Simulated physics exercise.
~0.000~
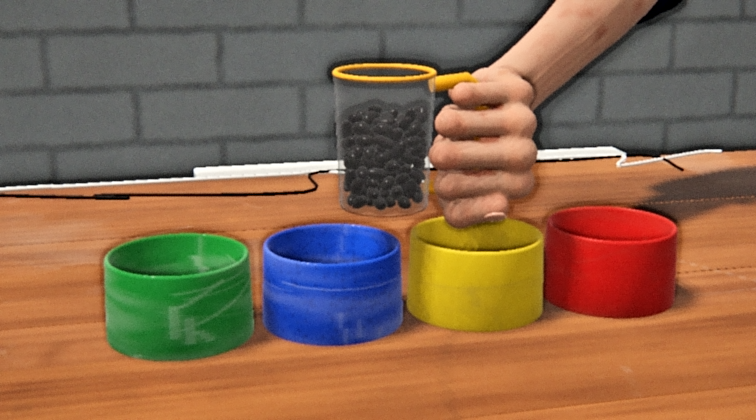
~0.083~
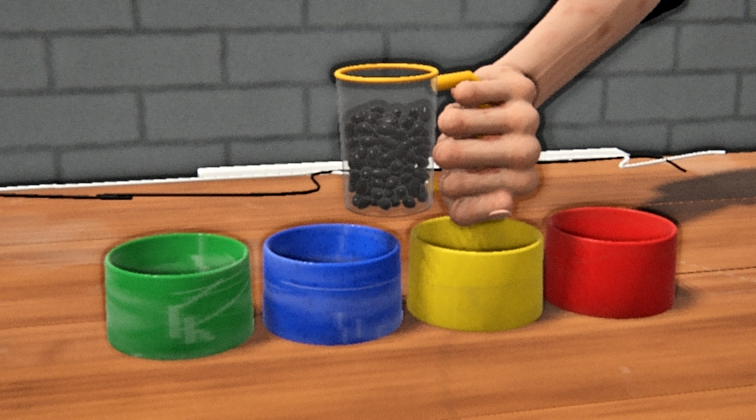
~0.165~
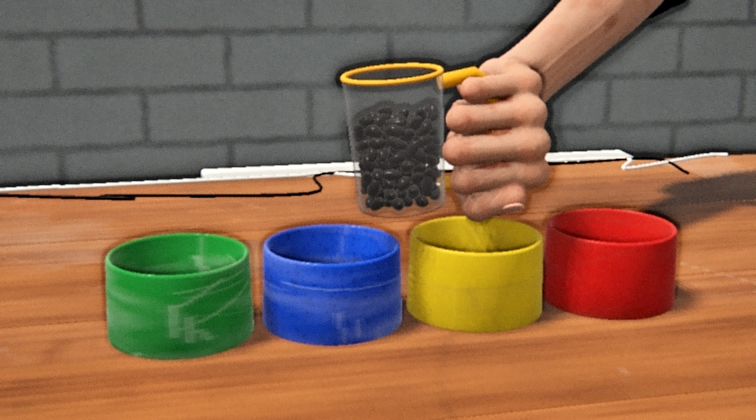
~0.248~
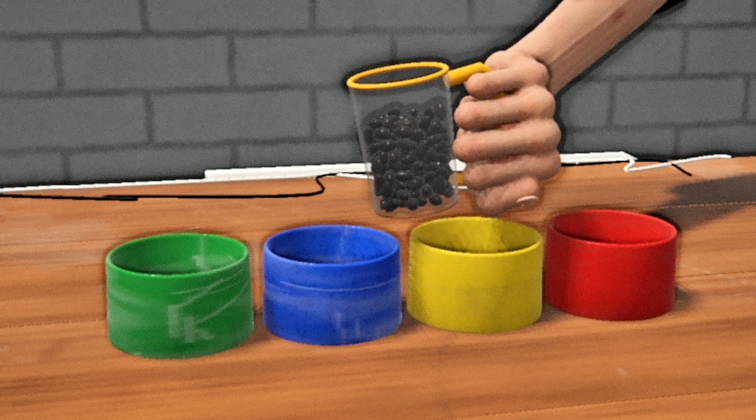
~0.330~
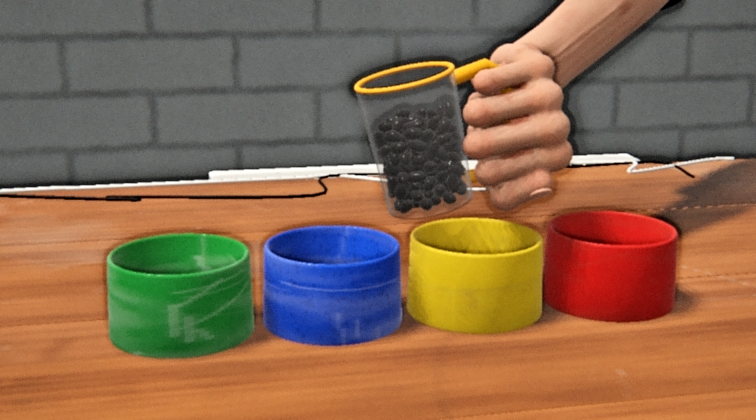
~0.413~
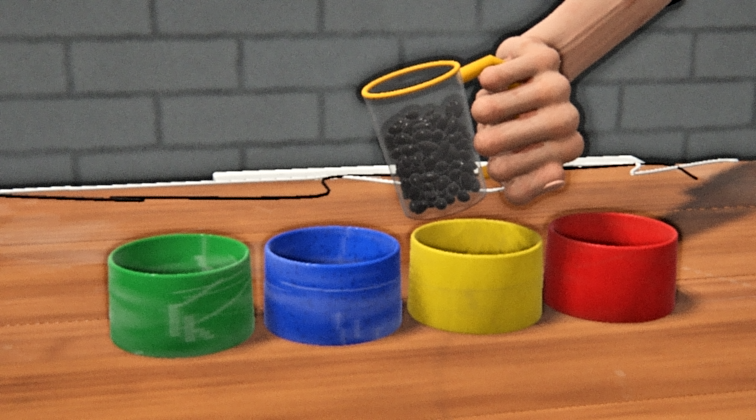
Hand holding a clear cup of black beans above four coloured dishes, moving it slightly right while gradually tilting it left.
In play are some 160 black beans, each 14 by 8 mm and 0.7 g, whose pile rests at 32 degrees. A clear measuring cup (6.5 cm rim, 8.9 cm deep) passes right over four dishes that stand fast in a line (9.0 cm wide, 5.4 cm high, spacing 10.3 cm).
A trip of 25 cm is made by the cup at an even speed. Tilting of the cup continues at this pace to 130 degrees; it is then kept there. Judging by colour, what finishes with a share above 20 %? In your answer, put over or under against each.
Red - over; blue - under; green - under; yellow - under; counter - under.
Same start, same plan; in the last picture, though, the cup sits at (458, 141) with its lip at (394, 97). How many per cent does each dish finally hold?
Red 80; blue 0; green 0; yellow 0.
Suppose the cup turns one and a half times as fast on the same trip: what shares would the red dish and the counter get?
Then the red dish would get 10 and the counter 30.
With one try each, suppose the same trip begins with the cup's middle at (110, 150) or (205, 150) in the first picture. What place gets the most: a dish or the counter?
The biggest share lands on blue the first time and on yellow the second time.
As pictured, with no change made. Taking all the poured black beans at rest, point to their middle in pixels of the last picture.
Approximately (608, 275) in the last view.
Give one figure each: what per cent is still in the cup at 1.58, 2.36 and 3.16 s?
In order, near 100 %, 75 % and 0 %.
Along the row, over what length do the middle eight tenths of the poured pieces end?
It spans roughly 5 centimetres along the row.
Then, at 1.58 s, tilt 73 degrees; cup holds 100 %.
After 2.36 s, tilt 111 degrees; cup holds 75 %, red 20 %.
Then, at 3.16 s, tilt 130 degrees; cup holds 0 %, red 95 %.
In the end, at 3.5 s, red 95 %, blue 0 %, green 0 %, yellow 0 %, counter 0 %.
